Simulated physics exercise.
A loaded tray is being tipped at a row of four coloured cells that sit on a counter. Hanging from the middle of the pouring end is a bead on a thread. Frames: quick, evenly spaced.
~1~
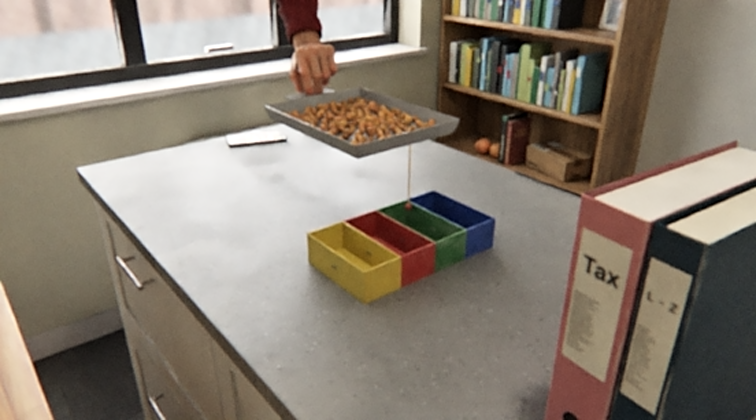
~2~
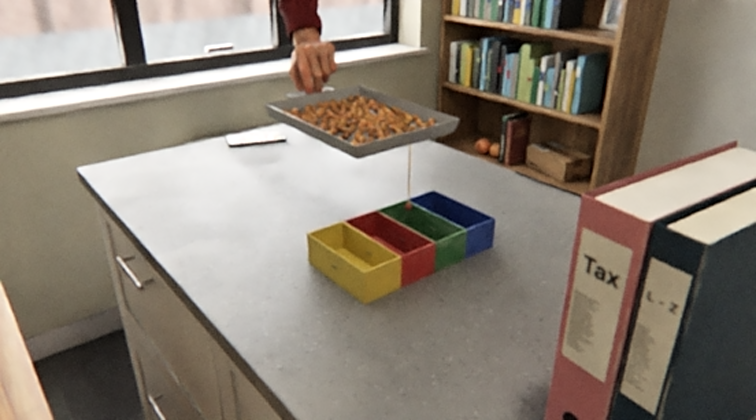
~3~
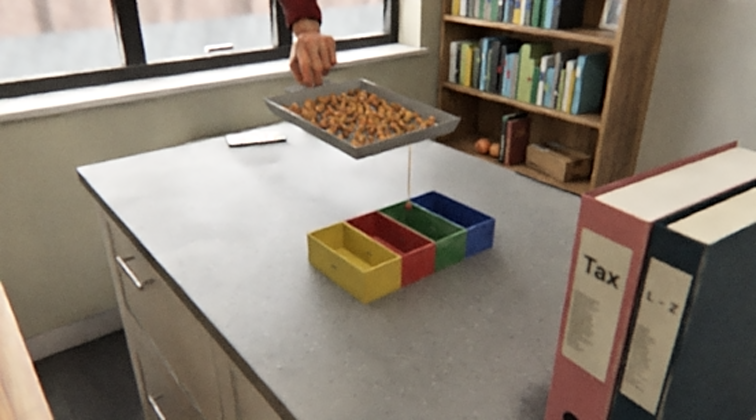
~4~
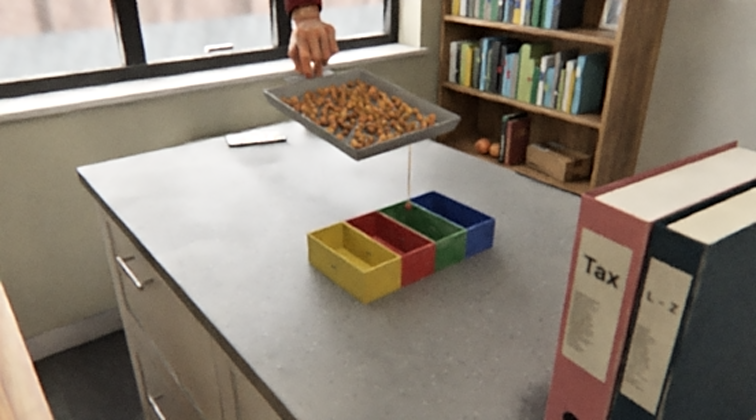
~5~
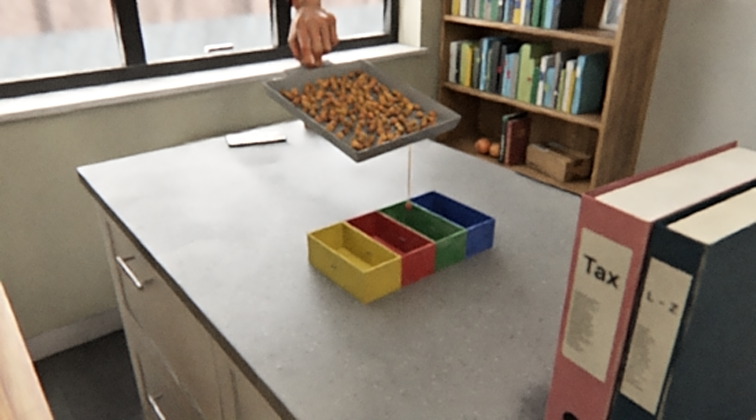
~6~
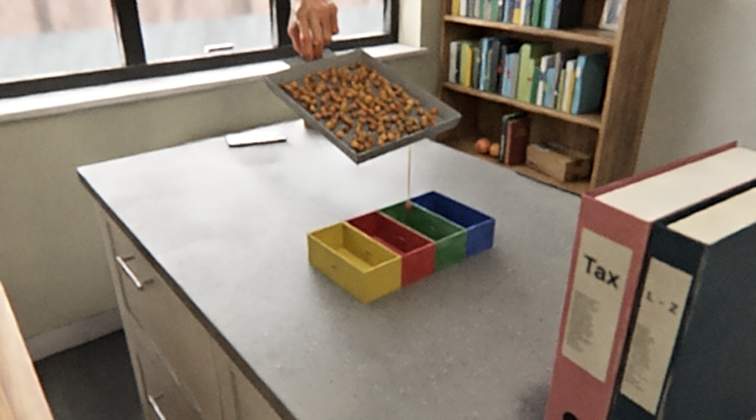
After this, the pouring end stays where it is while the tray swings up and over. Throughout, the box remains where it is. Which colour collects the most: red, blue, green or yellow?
Red.
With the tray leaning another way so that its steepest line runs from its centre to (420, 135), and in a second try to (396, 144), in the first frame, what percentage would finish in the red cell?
Near 0 % and, after that, 30 %.
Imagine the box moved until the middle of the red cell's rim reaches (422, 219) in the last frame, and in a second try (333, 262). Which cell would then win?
The first time it is yellow, and the second time it is the cell in green.
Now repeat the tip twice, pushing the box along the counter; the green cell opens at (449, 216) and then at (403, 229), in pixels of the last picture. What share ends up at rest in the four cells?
First some 80, then 100 per cent.
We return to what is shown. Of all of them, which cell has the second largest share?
The cell in yellow.
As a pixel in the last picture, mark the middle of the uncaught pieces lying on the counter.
I'd mark it at about (486, 281).
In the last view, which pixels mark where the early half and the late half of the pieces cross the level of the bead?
At about (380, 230), then at (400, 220).
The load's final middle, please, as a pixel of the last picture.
(390, 264).
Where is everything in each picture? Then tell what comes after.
The first frame shows corners of the pouring end (357, 144) and (454, 119), level; middle of the load (361, 118), roasted chickpeas; bead on its thread (408, 207); yellow cell (382, 277); red cell (418, 262); green cell (450, 248); blue cell (480, 236).
The second frame shows corners of the pouring end (357, 144) and (454, 119), level; middle of the load (361, 117).
The third frame shows corners of the pouring end (357, 146) and (455, 118), tipped barely, lowest at the left corner; middle of the load (361, 114).
The fourth frame shows corners of the pouring end (357, 148) and (455, 117), tipped a little, lowest at the left corner; middle of the load (361, 108).
The fifth frame shows corners of the pouring end (358, 150) and (456, 116), tipped a little, lowest at the left corner; middle of the load (361, 103).
The sixth frame shows corners of the pouring end (358, 152) and (457, 115), tipped clearly, lowest at the left corner; middle of the load (357, 102); yellow cell (382, 277); red cell (418, 262); green cell (450, 248); blue cell (480, 236).
Just after the last frame, tray tipped steeply; almost all on the tray; just a few falling or outside the box.
A moment on, tray tipped past a quarter turn; the larger part on the tray; just a few in the yellow cell; just a few in the red cell; just a few in the green cell; roughly a quarter falling or outside the box.
Further on, tray tipped past a quarter turn; roughly half in the red cell; roughly a third in the yellow cell; about a tenth in the green cell; just a few in the blue cell; about a tenth falling or outside the box.
When it is over, tray tipped past a quarter turn; roughly half in the red cell; roughly a third in the yellow cell; about a tenth in the green cell; just a few in the blue cell; about a tenth outside the box.
